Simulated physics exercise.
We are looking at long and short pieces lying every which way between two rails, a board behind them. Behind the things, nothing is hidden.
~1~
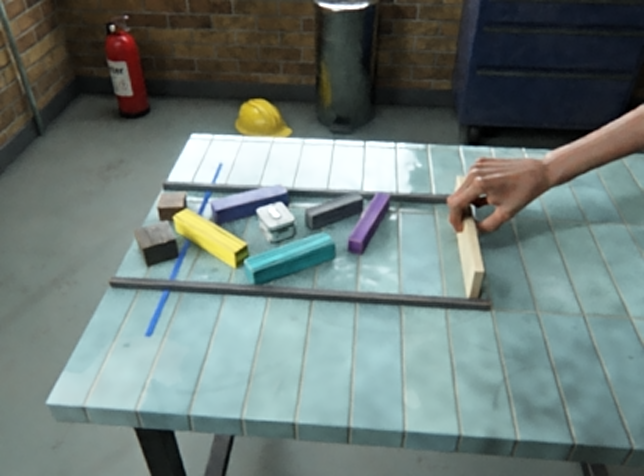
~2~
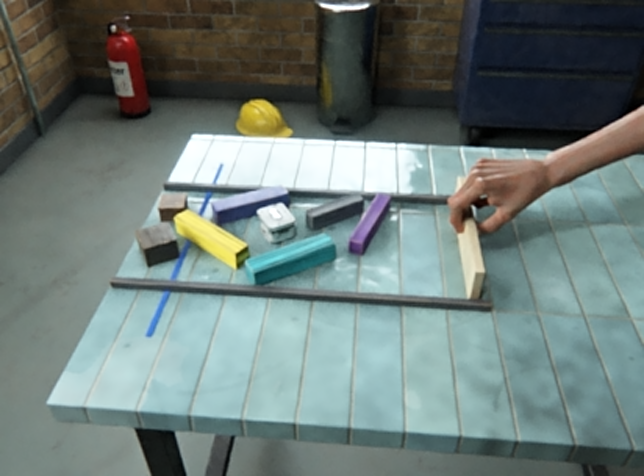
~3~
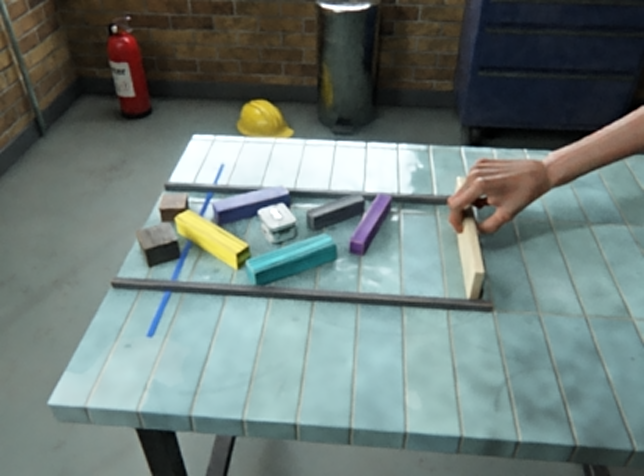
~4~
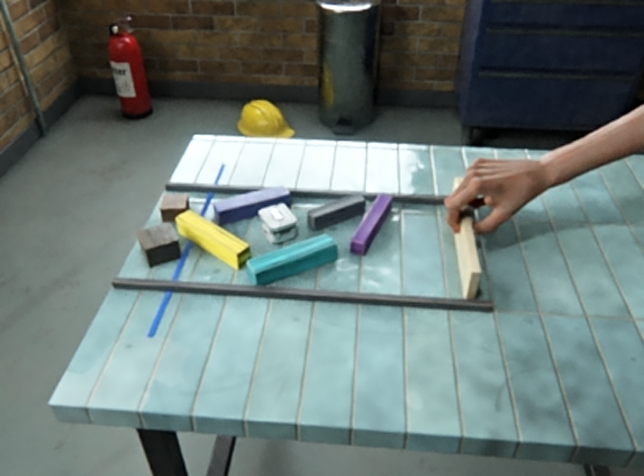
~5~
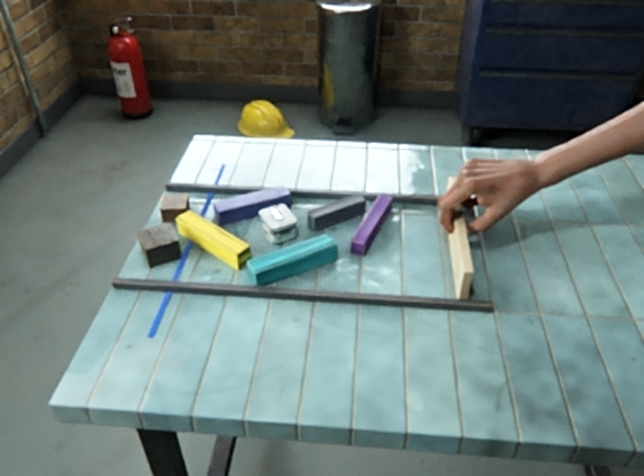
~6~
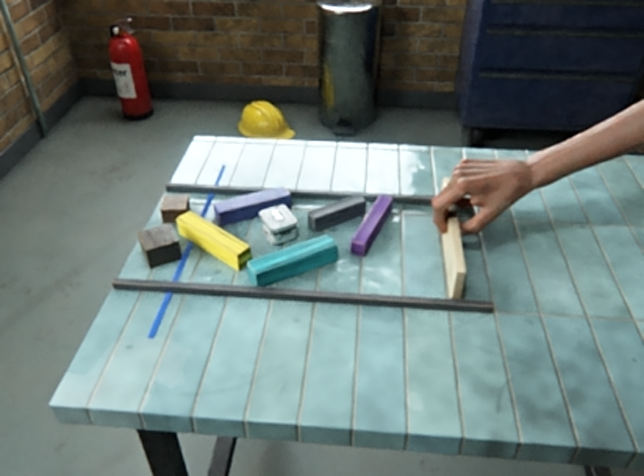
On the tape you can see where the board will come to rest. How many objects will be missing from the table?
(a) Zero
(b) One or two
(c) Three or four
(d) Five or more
Option c: Three or four.
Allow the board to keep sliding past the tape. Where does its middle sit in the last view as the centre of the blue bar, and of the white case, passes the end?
About (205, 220), and about (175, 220) for the other.
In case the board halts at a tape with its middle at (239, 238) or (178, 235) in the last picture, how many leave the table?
On the floor, 0 then 4.
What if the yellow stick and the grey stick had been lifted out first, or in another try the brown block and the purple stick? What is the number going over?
Count: 1 (first case); 2 (second).
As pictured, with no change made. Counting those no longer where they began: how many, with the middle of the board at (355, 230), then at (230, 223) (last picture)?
First 2, after that 8.
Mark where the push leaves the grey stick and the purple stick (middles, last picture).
Positions - first (184, 203), then (194, 212).
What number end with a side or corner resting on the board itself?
My count gives 2.
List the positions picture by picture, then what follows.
Brown block (173, 207); black block (157, 243); yellow stick (211, 237); board (466, 234); tape (191, 234), in the first picture.
Black block (158, 244); purple stick (371, 223), in the second picture.
Yellow stick (212, 239); grey stick (336, 212), in the third picture.
Brown block (175, 208); board (464, 235), in the fourth picture.
Black block (159, 245); turquoise stick (293, 260), in the fifth picture.
Brown block (176, 209); black block (160, 245); yellow stick (213, 240); board (451, 235); tape (194, 236), in the sixth picture.
Soon after, none off yet; brown block at rest near (176, 209); black block at rest near (160, 245); yellow stick at rest near (213, 240).
After that, none off yet; brown block moving near (173, 207); black block at rest near (160, 245); yellow stick displaced a little near (206, 234).
And then, none off yet; brown block displaced about its own width near (155, 198); black block displaced about its own width near (137, 248); yellow stick displaced about its own width near (154, 231).
In the end, the number that fall off is three or four; gone, blue bar, yellow stick, black block and brown block.
